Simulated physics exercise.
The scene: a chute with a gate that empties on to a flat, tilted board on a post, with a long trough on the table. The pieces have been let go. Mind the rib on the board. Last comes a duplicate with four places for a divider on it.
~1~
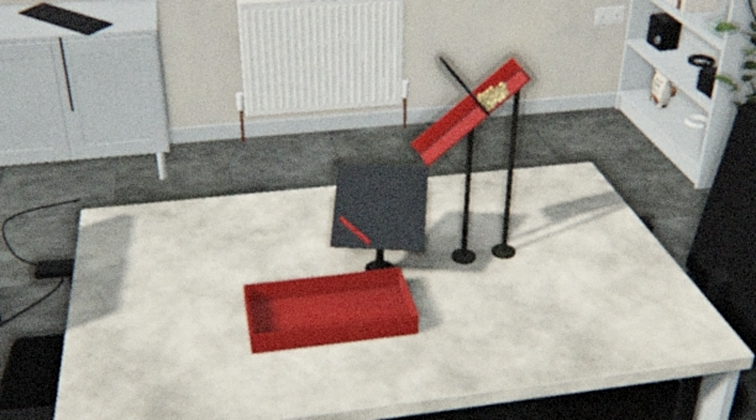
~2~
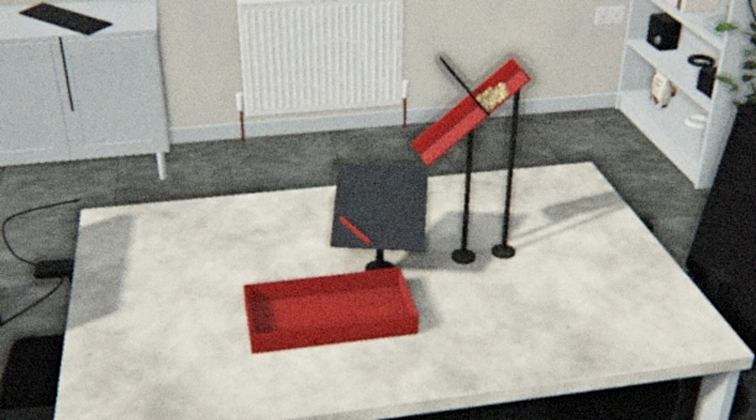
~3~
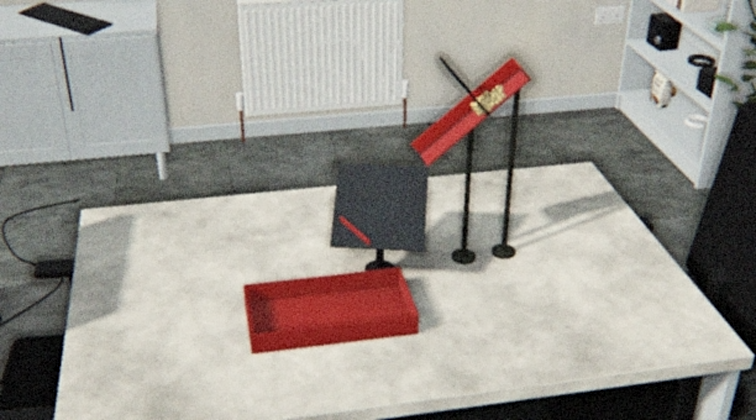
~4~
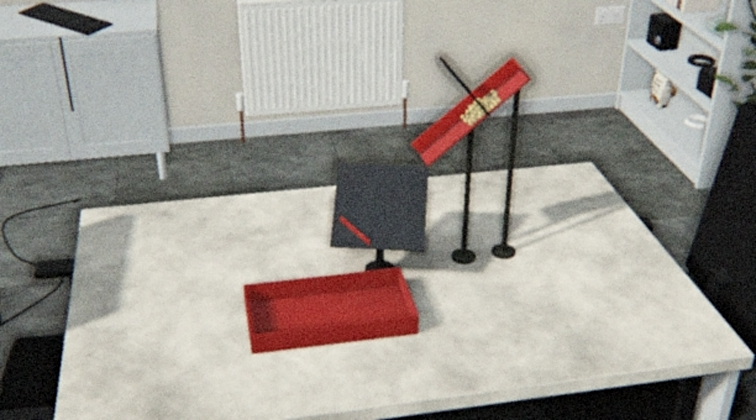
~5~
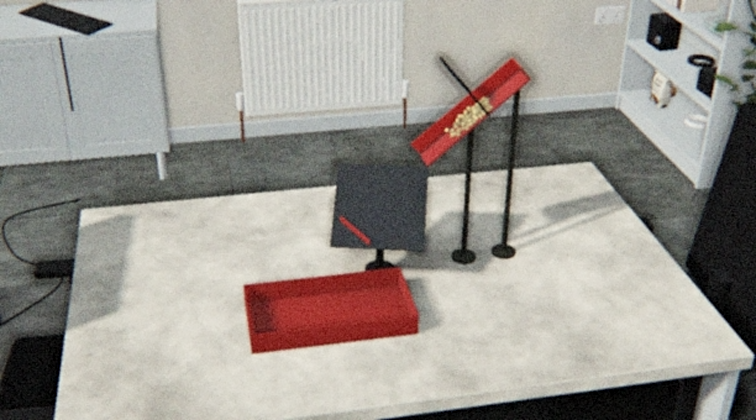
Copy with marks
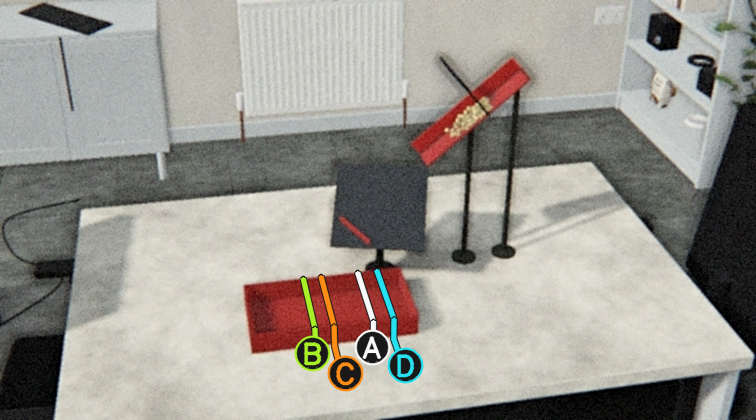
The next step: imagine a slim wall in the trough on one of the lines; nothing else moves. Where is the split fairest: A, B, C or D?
Use line D.
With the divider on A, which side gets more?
More lands on the right.
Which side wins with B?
The right side.
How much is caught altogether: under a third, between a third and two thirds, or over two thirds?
It is over two thirds.
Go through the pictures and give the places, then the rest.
In the first frame, load behind the gate at (491, 96), soya beans; lip of the chute at (424, 161), sloping fairly steeply.
In the second frame, middle of the board at (380, 206), tilted fairly steeply; middle of its low edge at (377, 249); of its high edge at (383, 165).
In the third frame, front corners of the trough at (251, 335) and (418, 315), empty; front of the load at (474, 108).
In the fourth frame, middle of the load at (479, 107); its front at (463, 117), about a quarter of the way to the lip; rib from (340, 217) to (369, 242).
In the fifth frame, middle of the load at (471, 114); its front at (447, 130), about half of the way to the lip.
On the marked copy, line A crosses the front rim at (373, 321); line B crosses the front rim at (314, 328); line C crosses the front rim at (333, 325); line D crosses the front rim at (393, 318).
If A is chosen, of what is caught, a small part on the left of the divider, nearly all on the right.
If B is chosen, of what is caught, a stray few on the left of the divider, nearly all on the right.
If C is chosen, of what is caught, a small part on the left of the divider, nearly all on the right.
If D is chosen, of what is caught, about half on the left of the divider, about half on the right.
